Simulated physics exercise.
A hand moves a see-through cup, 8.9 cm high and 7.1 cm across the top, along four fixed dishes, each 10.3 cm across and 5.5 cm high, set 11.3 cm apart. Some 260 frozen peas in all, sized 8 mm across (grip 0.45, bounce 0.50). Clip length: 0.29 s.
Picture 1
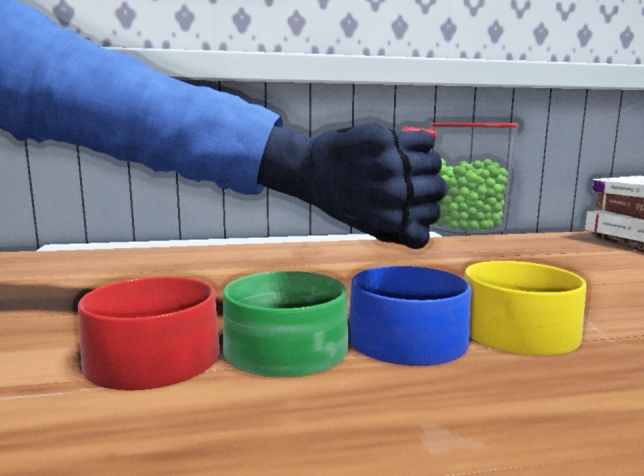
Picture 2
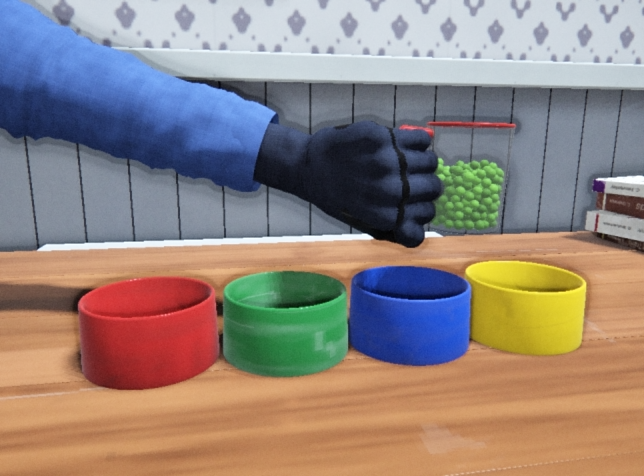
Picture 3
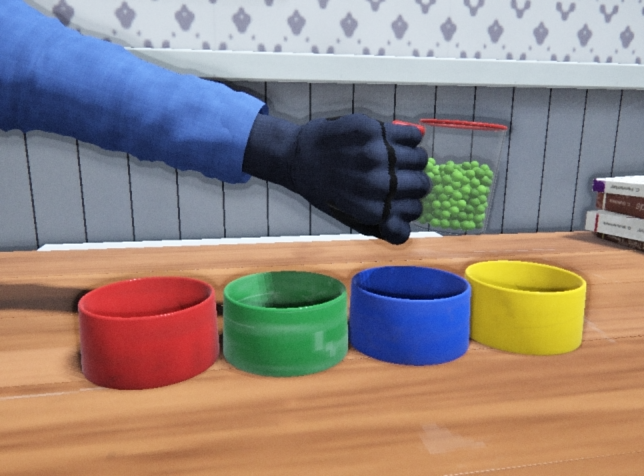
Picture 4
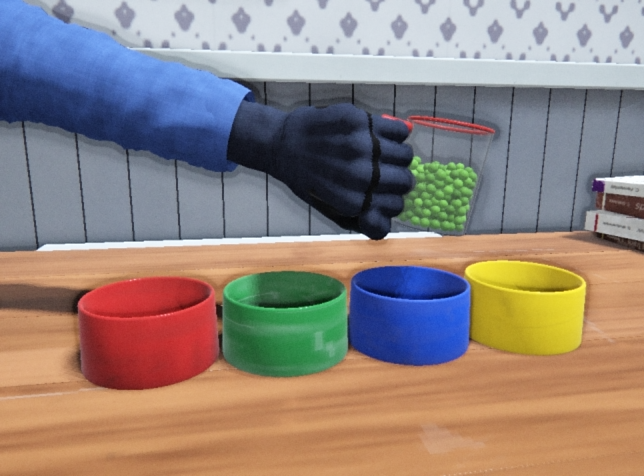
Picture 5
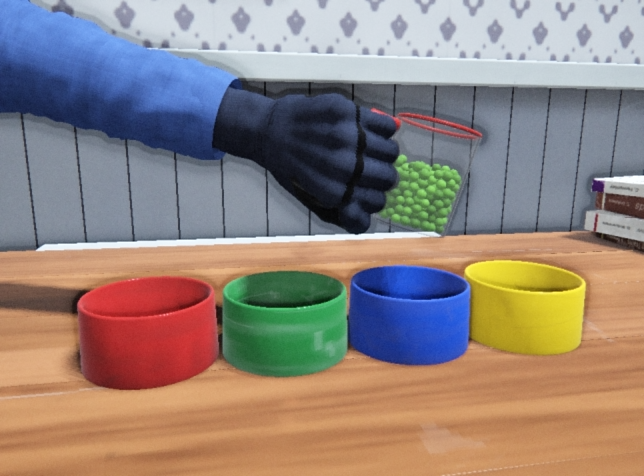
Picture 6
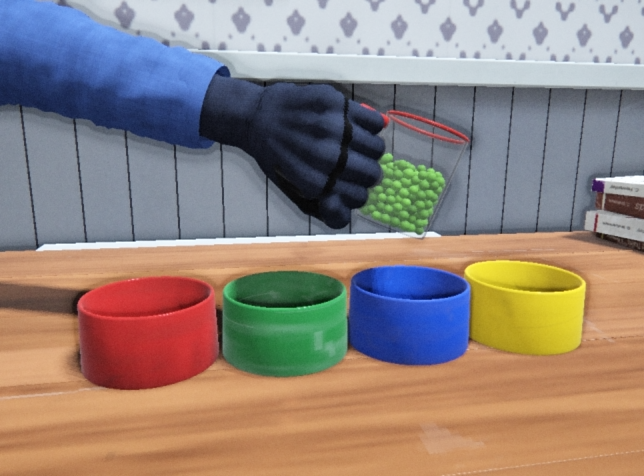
A dark-gloved hand in a blue sleeve held a see-through cup of green peas behind red, green, blue and yellow dishes, then moved it slowly left while gradually tilting it to the right.
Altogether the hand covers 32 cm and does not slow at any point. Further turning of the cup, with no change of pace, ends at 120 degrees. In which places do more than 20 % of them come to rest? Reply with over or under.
Red over, blue under, green under, yellow under, counter under.
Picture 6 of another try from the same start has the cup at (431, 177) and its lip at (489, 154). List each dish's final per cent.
Then red 0, blue 50, green 30, and yellow 0.
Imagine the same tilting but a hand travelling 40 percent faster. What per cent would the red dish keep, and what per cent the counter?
Result - red dish: 100; counter: 0.
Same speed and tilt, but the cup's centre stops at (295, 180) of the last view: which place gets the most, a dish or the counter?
The largest share goes to blue.
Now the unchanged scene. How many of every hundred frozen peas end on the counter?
Around 0 percent, I'd guess.
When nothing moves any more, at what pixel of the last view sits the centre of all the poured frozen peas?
About (163, 338).
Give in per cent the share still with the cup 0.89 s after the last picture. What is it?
100 per cent.
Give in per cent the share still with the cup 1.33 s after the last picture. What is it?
About 20 percent of the load.
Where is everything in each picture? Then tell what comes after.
In the first frame, cup at (469, 177), tilt 0 degrees, lip at (510, 126), moved 0.0 cm; middle of the pieces at (473, 193); yellow dish at (523, 277); blue dish at (410, 282); green dish at (286, 289); red dish at (149, 296).
In the second frame, cup at (466, 177), tilt 1 degrees, lip at (508, 127), moved 0.3 cm; middle of the pieces at (469, 193).
In the third frame, cup at (455, 177), tilt 5 degrees, lip at (499, 129), moved 1.4 cm; middle of the pieces at (457, 194).
In the fourth frame, cup at (439, 177), tilt 10 degrees, lip at (487, 133), moved 2.8 cm; middle of the pieces at (440, 194).
In the fifth frame, cup at (424, 177), tilt 15 degrees, lip at (475, 138), moved 4.2 cm; middle of the pieces at (423, 195).
In the sixth frame, cup at (408, 177), tilt 20 degrees, lip at (463, 143), moved 5.6 cm; middle of the pieces at (406, 195); yellow dish at (523, 276); blue dish at (409, 282); green dish at (285, 289); red dish at (149, 296).
Then, 0.53 s after the last picture, tilt 67 degrees; cup holds 100 %.
Then, 0.89 s after the last picture, tilt 99 degrees; cup holds 100 %.
Then, 1.33 s after the last picture, tilt 120 degrees; cup holds 20 %, red 80 %.
In the end, red 100 %, blue 0 %, green 0 %, yellow 0 %, counter 0 %.
